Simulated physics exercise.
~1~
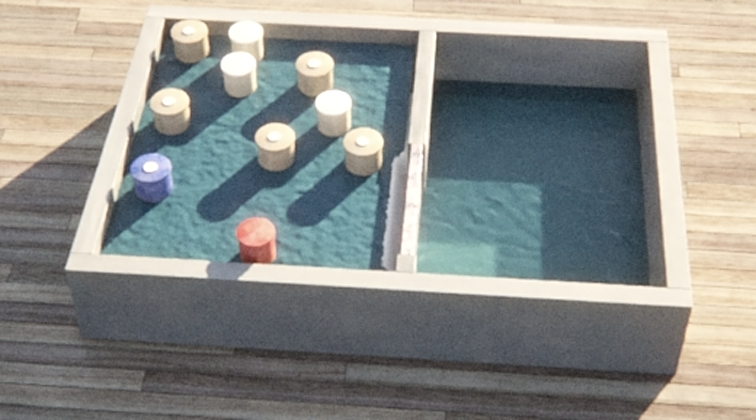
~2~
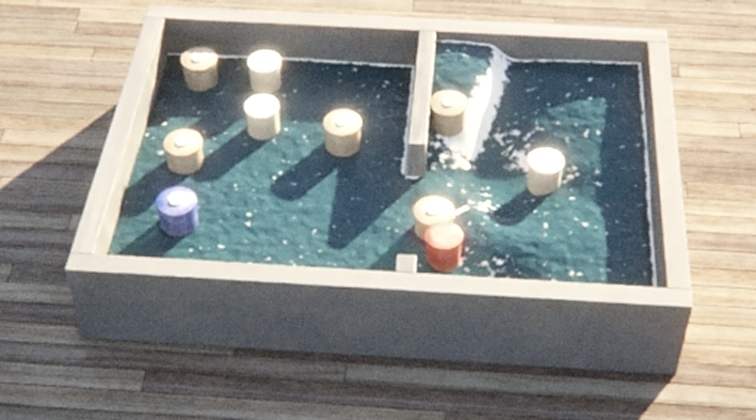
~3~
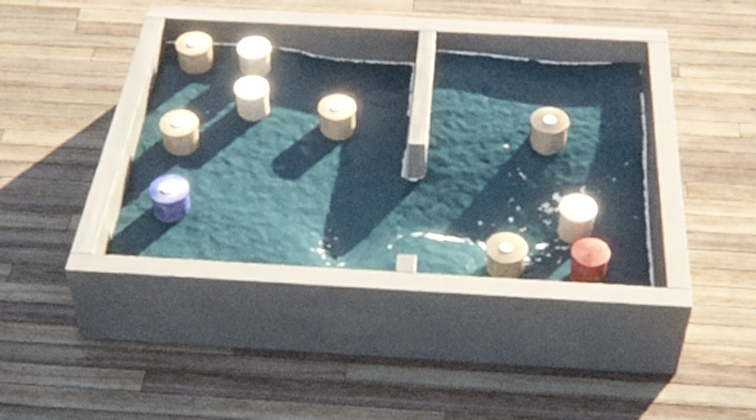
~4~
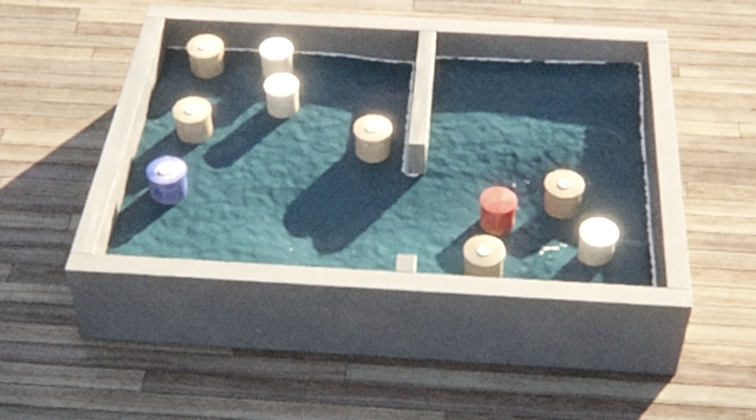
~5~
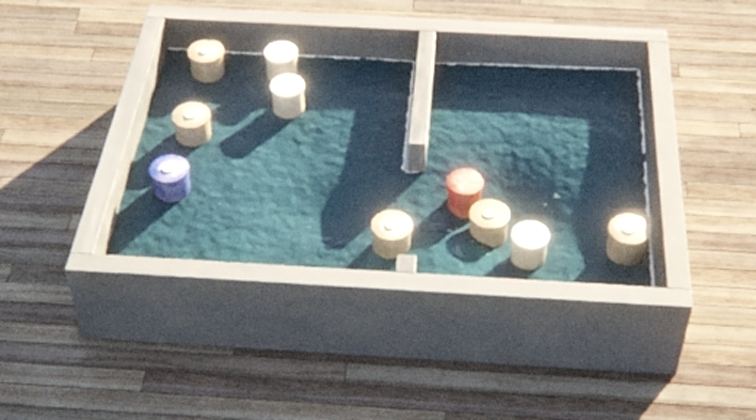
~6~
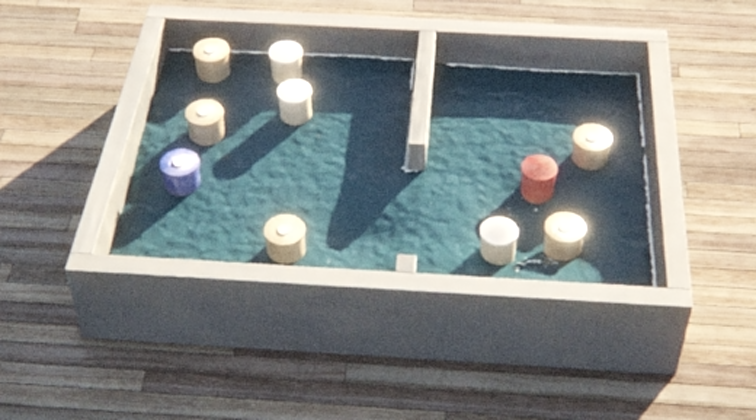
Water fills both halves of a gray-walled basin on a wooden deck, seen from above at an angle, with tan and cream tubs, a blue one and a red one floating in the left half. A gap opens in the divider, and the water surges through, sweeping the red one and several pale ones to the right. They drift and circle there while the surface calms, and another tan one slides down past the gap, then back left. At the end all still float, the red one right of the divider with three pale ones, the blue one still left.
